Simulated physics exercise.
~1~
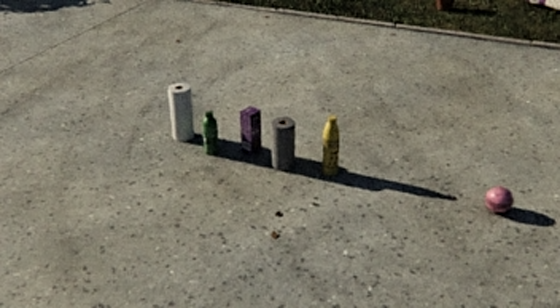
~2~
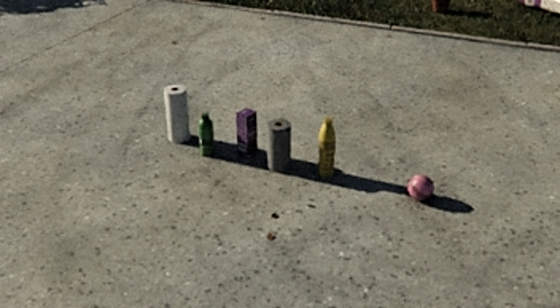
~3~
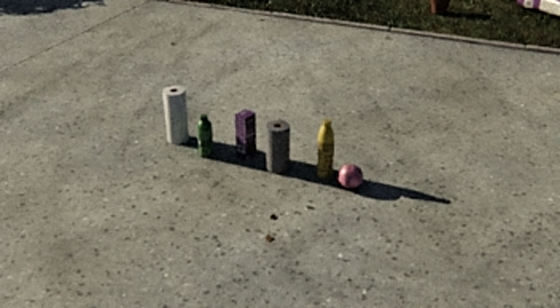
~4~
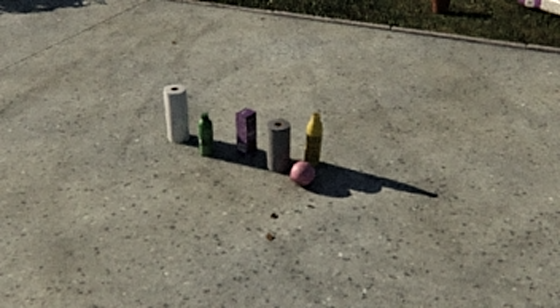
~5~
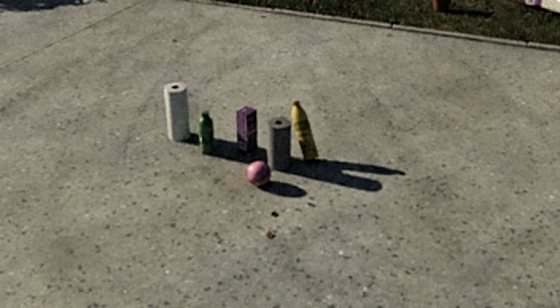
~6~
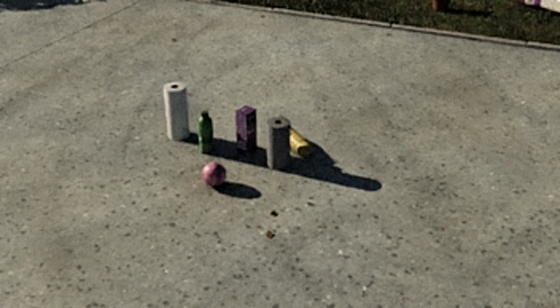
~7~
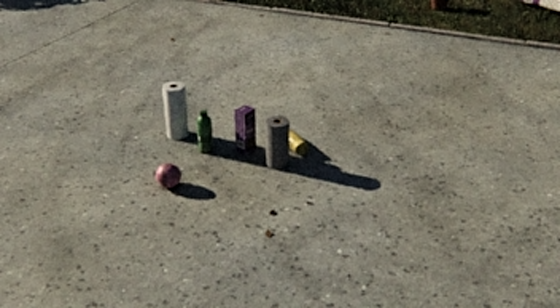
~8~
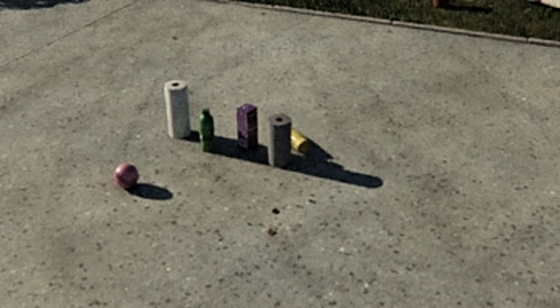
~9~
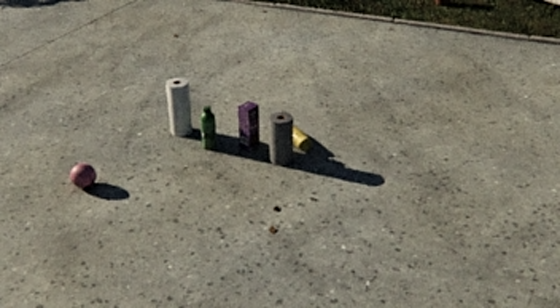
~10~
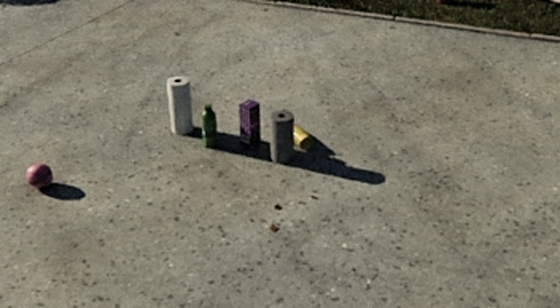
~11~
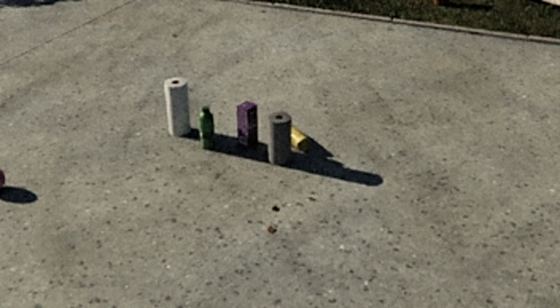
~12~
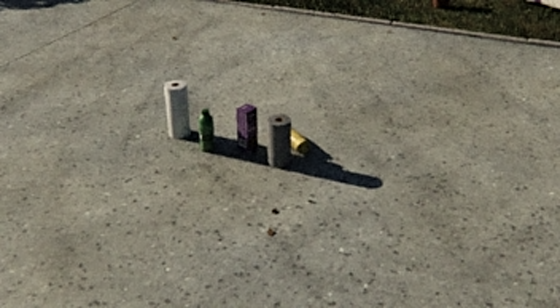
A white roll stands at the left end of a slanting row on sunlit grey concrete, seen from above with slight camera sway, followed to the right by a green bottle, a purple carton, a grey roll and a yellow bottle. A pink ball rolls in from the right toward the yellow bottle. It knocks against the bottle, which leans left and topples behind the grey roll. The ball keeps rolling left in front of the other objects and leaves at the left edge. The yellow bottle stays on its side, while the other four remain upright.
